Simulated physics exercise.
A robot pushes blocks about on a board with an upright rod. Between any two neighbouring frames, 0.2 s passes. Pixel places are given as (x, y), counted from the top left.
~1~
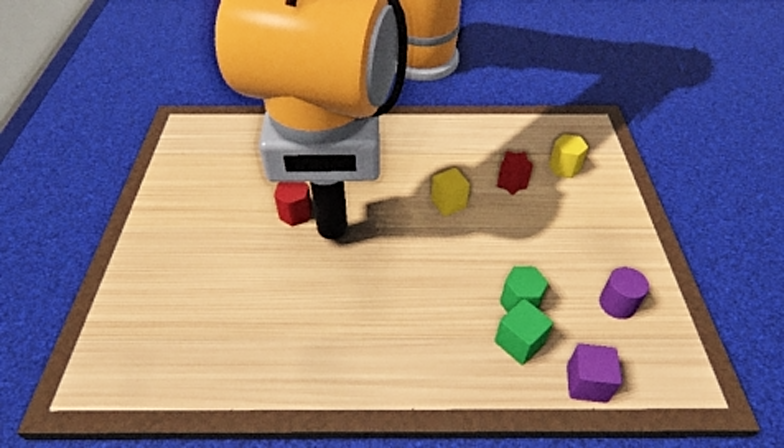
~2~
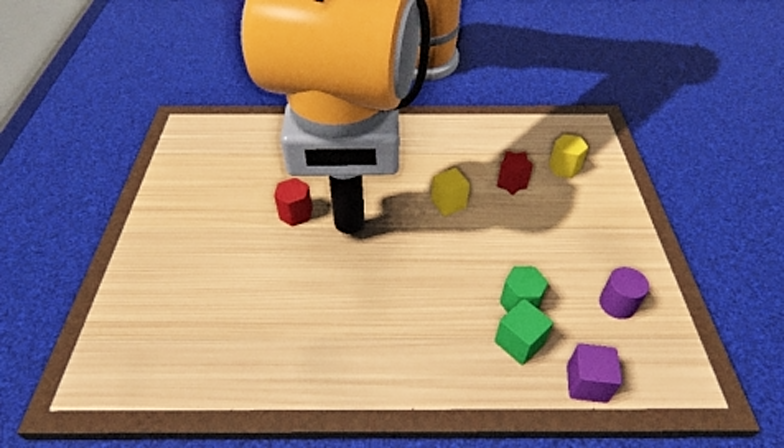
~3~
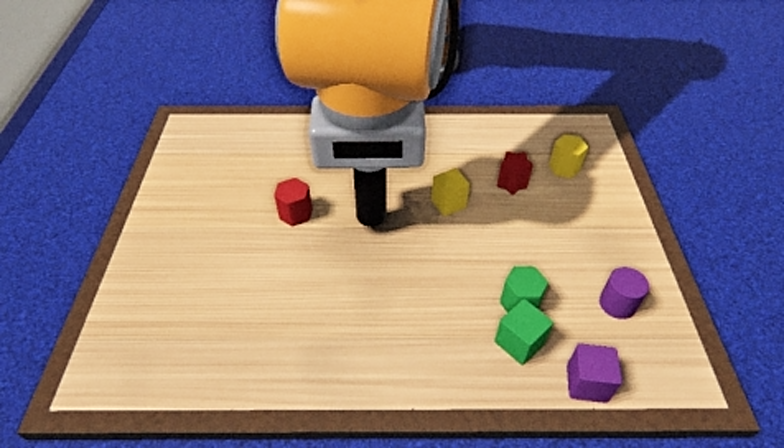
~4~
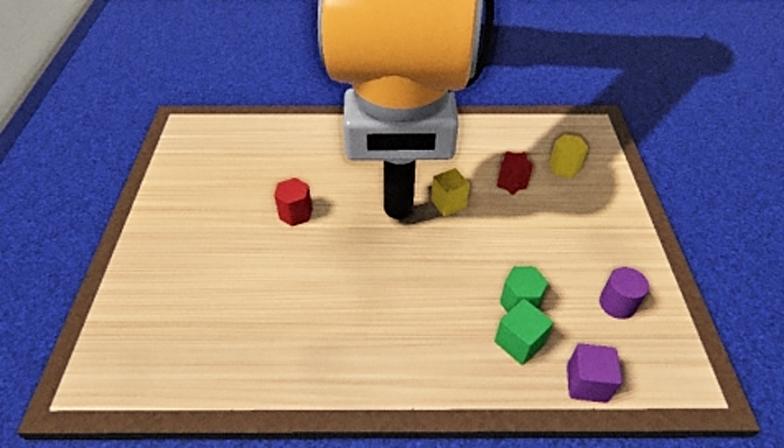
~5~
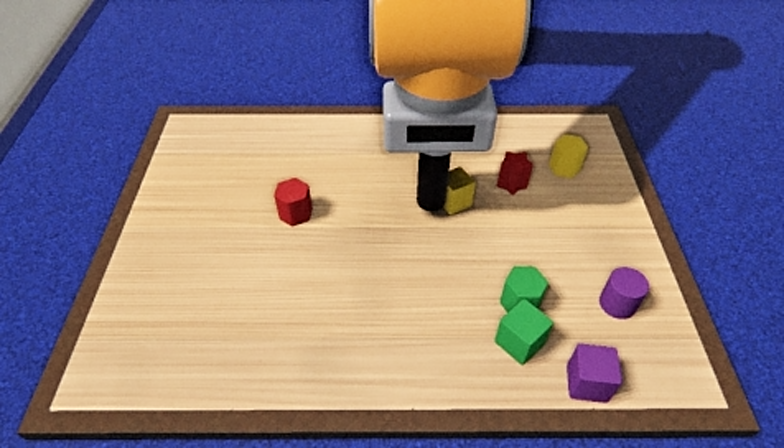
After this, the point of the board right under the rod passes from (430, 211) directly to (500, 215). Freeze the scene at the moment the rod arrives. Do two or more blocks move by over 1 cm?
I believe not.
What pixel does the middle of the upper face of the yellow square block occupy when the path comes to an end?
Top centre: (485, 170).
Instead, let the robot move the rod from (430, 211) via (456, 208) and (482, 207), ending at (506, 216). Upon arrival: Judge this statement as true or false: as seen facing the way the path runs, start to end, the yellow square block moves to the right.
My answer: False.
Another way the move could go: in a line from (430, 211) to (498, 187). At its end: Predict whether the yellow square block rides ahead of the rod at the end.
It holds its place in front.
On the path given first. Halfway along, rod (467, 204); yellow square block (481, 172), turned 35° anticlockwise.
At the end, rod (501, 206); yellow square block (485, 170), turned 50° anticlockwise; red star still.
